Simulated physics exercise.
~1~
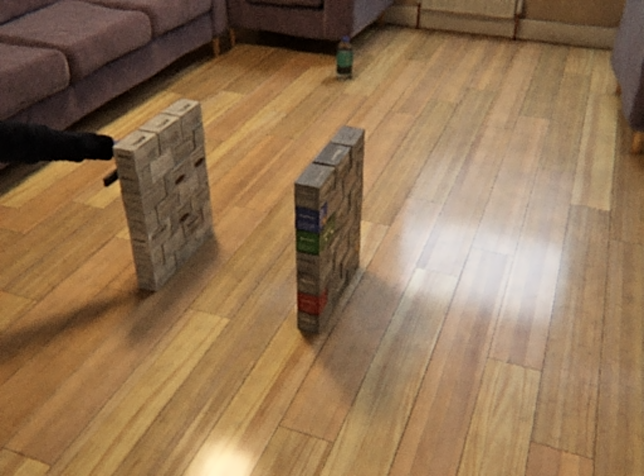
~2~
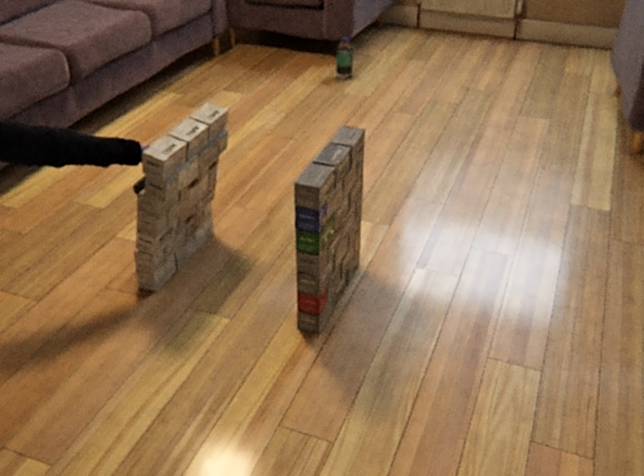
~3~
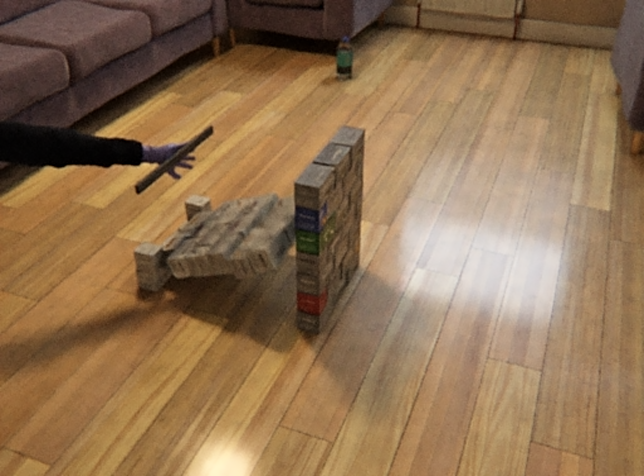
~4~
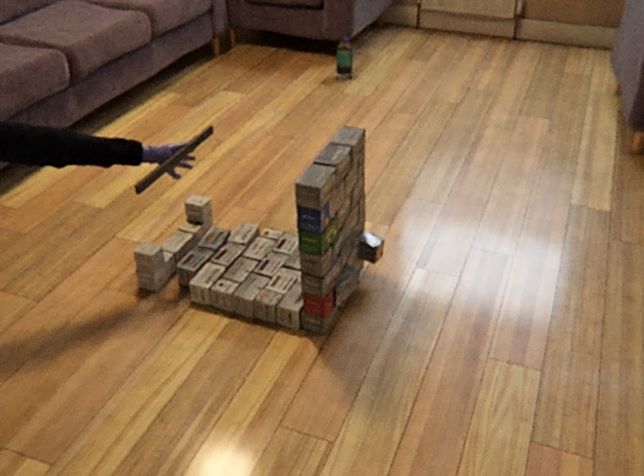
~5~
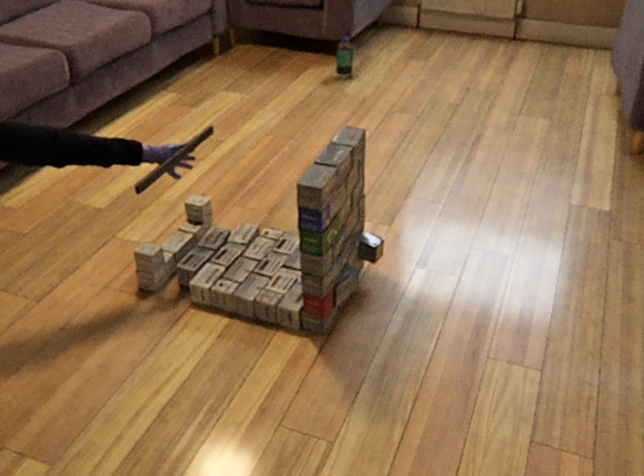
Gloved hand with a wooden strip shoving one block wall over against another, which shifts but stays standing above the fallen blocks.
